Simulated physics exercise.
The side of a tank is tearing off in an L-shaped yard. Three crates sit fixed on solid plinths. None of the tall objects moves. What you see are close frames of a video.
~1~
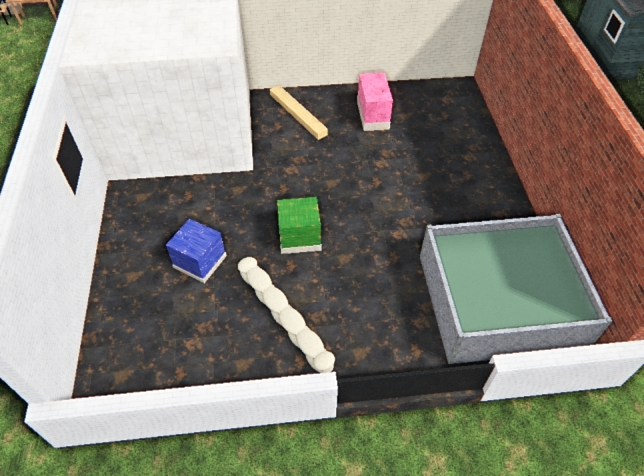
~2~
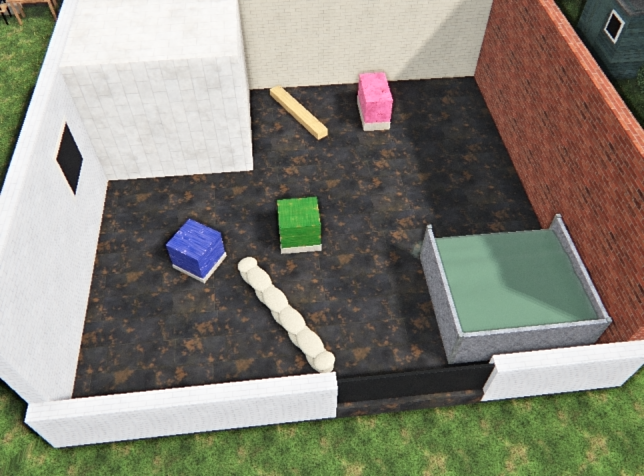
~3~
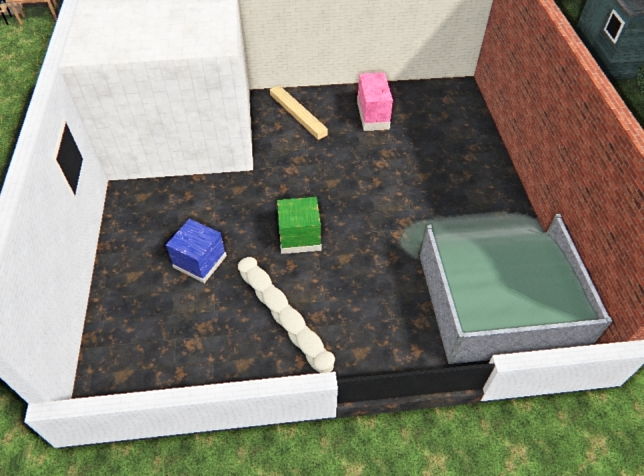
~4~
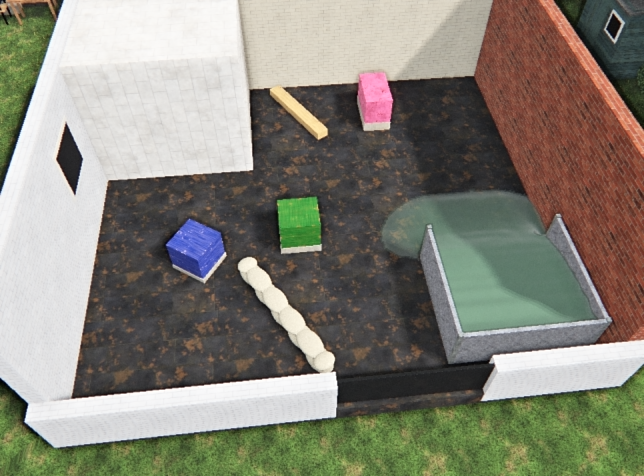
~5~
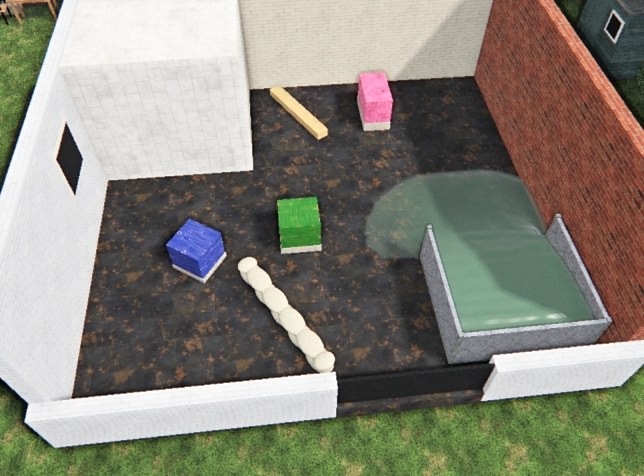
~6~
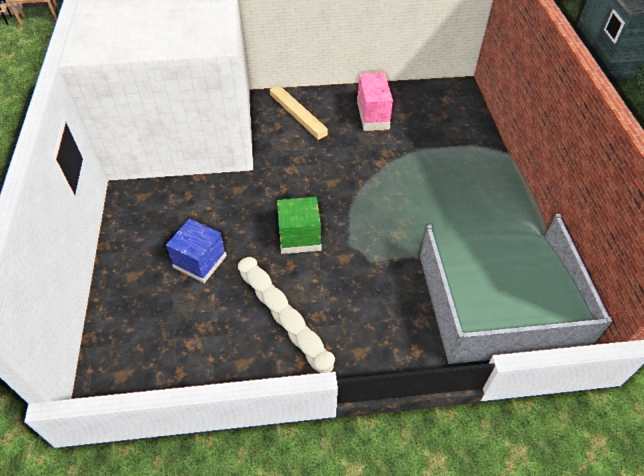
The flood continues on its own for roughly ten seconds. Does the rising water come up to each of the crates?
Green crate: Touched, blue crate: Touched, pink crate: Touched.
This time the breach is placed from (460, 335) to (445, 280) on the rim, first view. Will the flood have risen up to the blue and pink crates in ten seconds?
My take: The blue one gets flooded, while the pink one stays clear.
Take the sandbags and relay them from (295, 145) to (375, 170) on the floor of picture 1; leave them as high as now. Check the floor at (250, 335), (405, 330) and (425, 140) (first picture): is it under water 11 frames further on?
One after the other: Dry, free of water, wet.
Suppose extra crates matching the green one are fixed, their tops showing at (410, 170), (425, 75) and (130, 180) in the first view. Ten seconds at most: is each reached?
In the listed order, the first crate gets reached, the second gets reached, while the third remains untouched.
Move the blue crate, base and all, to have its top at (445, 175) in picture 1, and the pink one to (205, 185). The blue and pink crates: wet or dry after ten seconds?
The blue crate is reached, while the pink crate is never reached.
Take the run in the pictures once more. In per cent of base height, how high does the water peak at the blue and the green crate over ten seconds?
Around 200 in a hundred for the first and 160 in a hundred for the second.
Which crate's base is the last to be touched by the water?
Pick: The crate marked blue.
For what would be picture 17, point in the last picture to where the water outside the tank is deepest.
About at (463, 87).
A moment on, water covers 35 % of the floor; the green crate water round its plinth, the blue crate not reached, the pink crate water round its plinth.
Next, water covers 45 % of the floor; the green crate water round its plinth, the blue crate not reached, the pink crate water round its plinth.
Then, water covers 50 % of the floor; the green crate water round its plinth, the blue crate not reached, the pink crate water round its plinth.
Later, water covers 60 % of the floor; the green crate water round its plinth, the blue crate water round its plinth, the pink crate water round its plinth.
In the end, water covers 90 % of the floor; the green crate was topped, the blue crate was topped, the pink crate was topped.
